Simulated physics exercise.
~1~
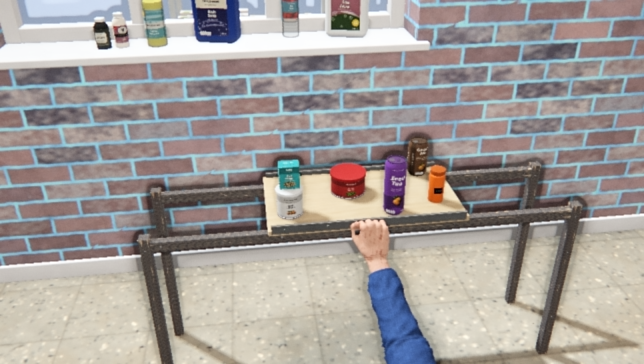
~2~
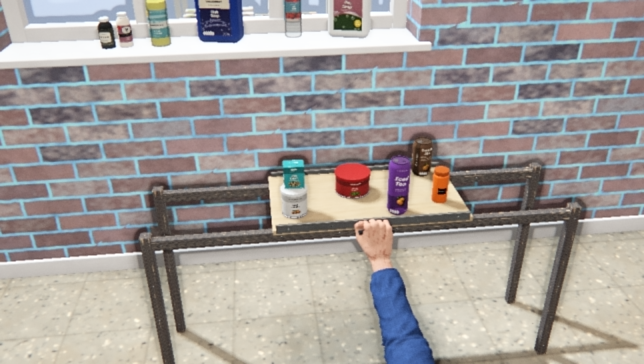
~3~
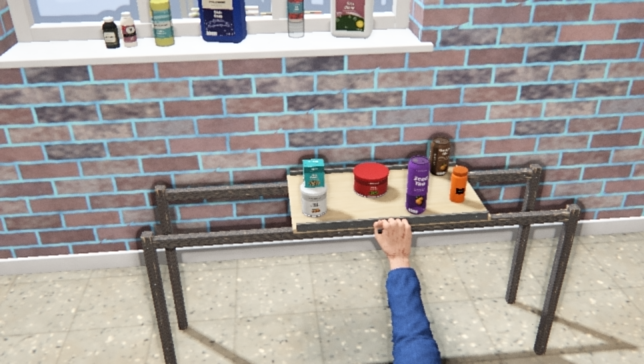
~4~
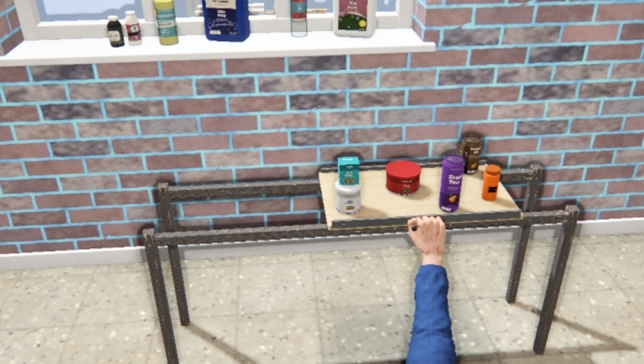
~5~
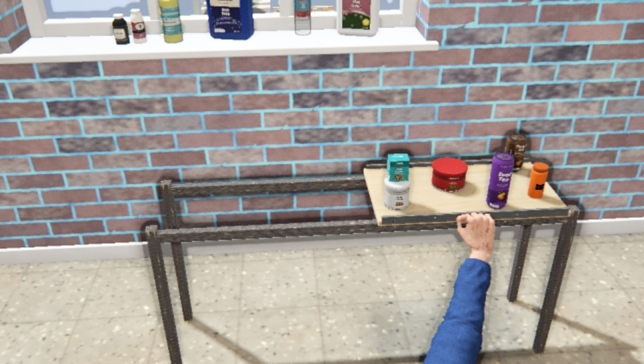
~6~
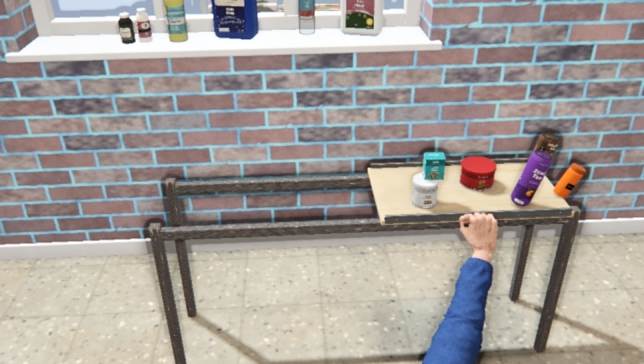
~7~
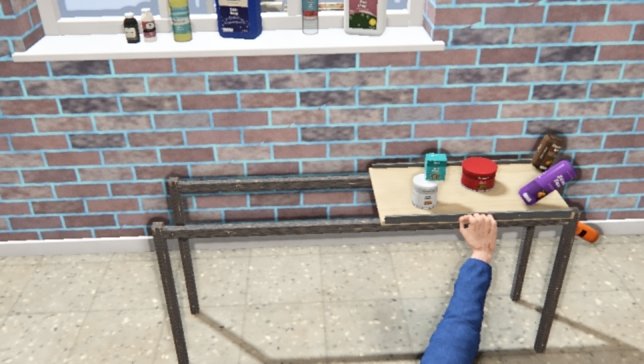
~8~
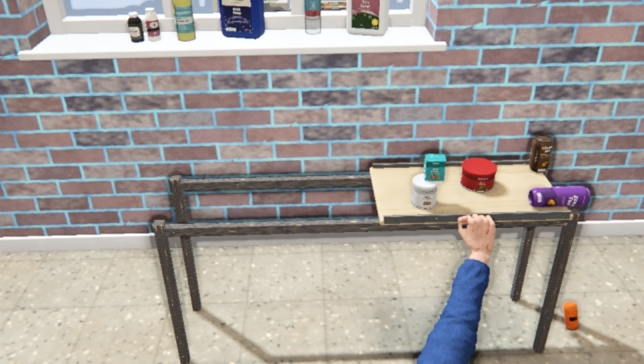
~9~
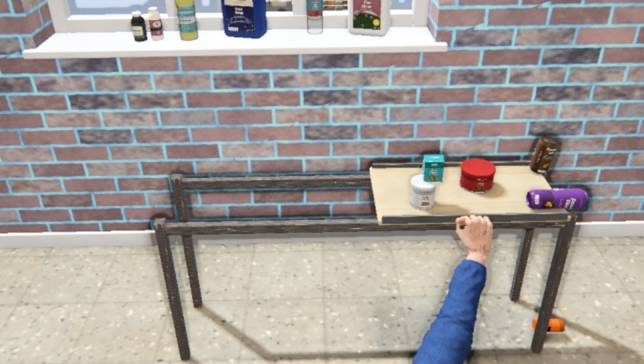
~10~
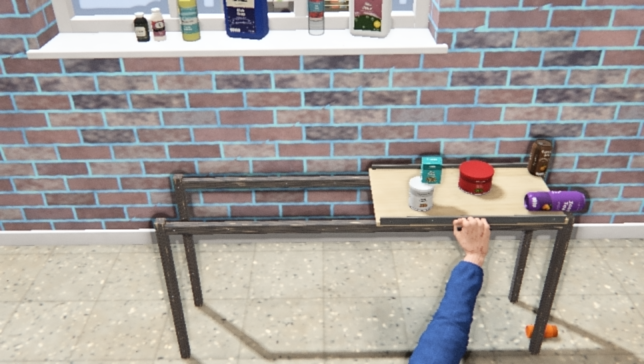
The clip opens on a pale tray resting on dark rails before a brick wall, holding a white tin, turquoise carton, red tub, purple can, brown can and orange shaker, with a blue-sleeved hand at its front edge. The hand and tray move right, gathering pace, until the tray stops at the right end. The purple can, brown can and orange shaker tip rightward, and the shaker drops to the floor. The purple can topples onto its side across the tray's right edge. Finally, the shaker lies on the floor, while the tin, carton and tub still stand on the tray.
